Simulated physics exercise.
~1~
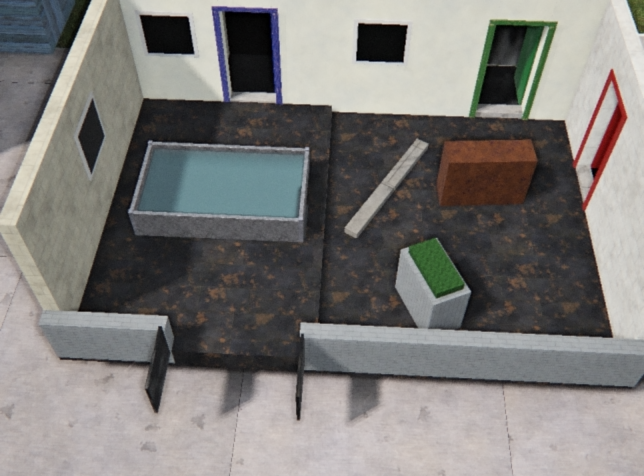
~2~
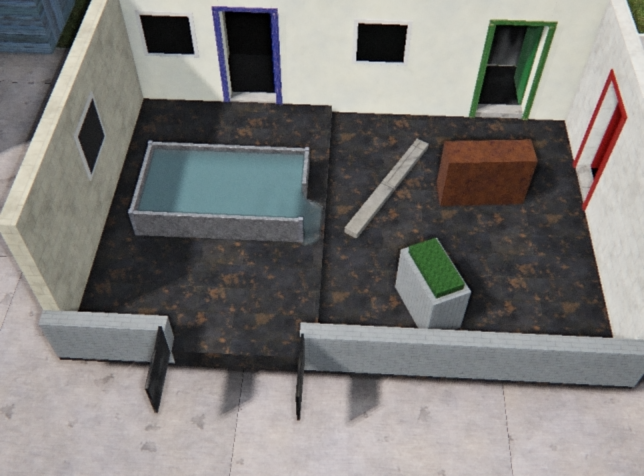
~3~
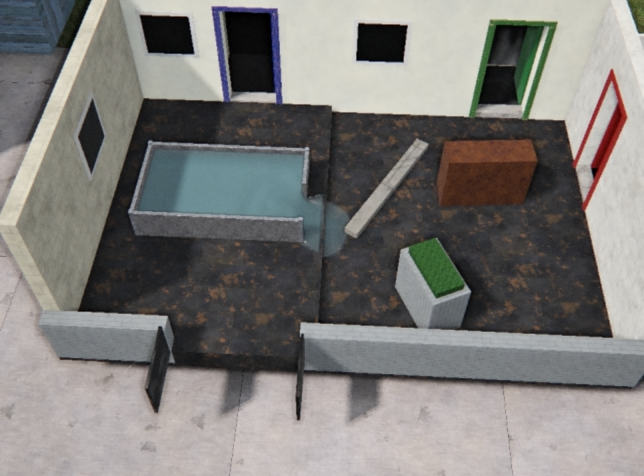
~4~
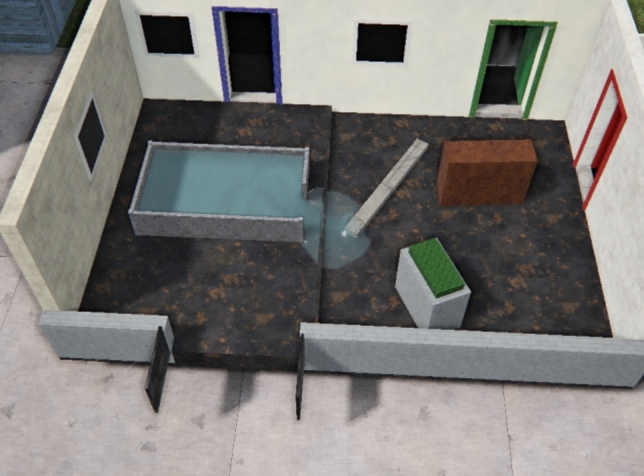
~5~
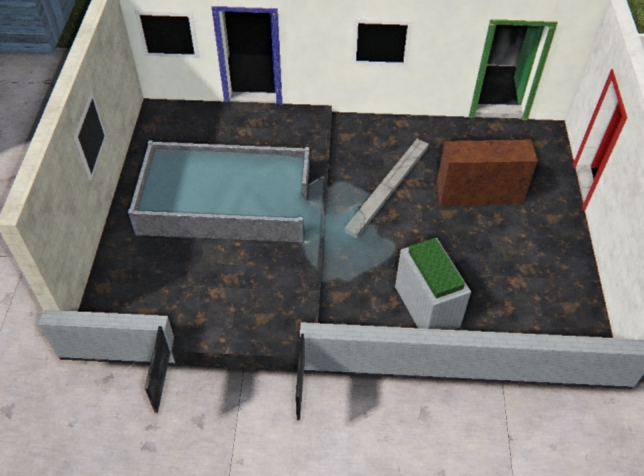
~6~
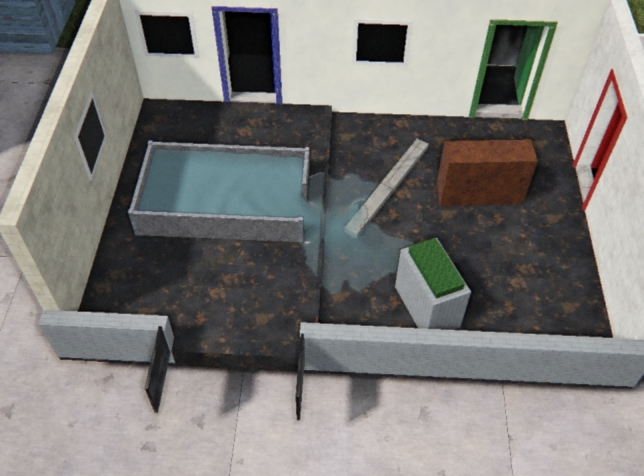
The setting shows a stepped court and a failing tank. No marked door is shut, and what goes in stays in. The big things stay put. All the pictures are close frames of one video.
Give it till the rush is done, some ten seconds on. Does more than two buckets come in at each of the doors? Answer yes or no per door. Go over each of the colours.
The red door no, the blue door no, the green door no.
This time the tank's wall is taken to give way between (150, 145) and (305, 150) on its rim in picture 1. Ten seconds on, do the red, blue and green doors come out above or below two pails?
Red stays within it, blue exceeds the limit, green stays within it.
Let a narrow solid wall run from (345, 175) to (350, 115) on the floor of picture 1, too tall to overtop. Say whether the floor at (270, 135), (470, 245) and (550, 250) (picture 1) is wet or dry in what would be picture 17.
Reading the points as listed, I get left untouched, then deluged, then deluged.
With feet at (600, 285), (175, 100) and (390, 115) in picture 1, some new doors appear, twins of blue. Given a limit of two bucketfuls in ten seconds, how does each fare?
The three come out over, short and over.
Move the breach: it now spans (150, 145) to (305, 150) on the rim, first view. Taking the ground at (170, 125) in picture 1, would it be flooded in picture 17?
Answer: Soaked.
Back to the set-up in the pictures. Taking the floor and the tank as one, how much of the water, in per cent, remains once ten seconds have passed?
100 percent or thereabouts.
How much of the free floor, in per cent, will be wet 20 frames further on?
Share estimate: About 45 per cent.
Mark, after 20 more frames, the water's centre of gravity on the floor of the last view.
Somewhere around (310, 211) in the last view.
A moment on, water covers 15 % of the floor; the red door not reached, the blue door not reached, the green door not reached.
Next, water covers 30 % of the floor; the red door not reached, the blue door not reached, the green door not reached.
Then, water covers 45 % of the floor; the red door wet at the sill, nothing in, the blue door not reached, the green door wet at the sill, nothing in.
Later, water covers 55 % of the floor; the red door wet at the sill, nothing in, the blue door not reached, the green door wet at the sill, nothing in.
In the end, water covers 55 % of the floor; the red door under two buckets in, the blue door not reached, the green door wet at the sill, nothing in.
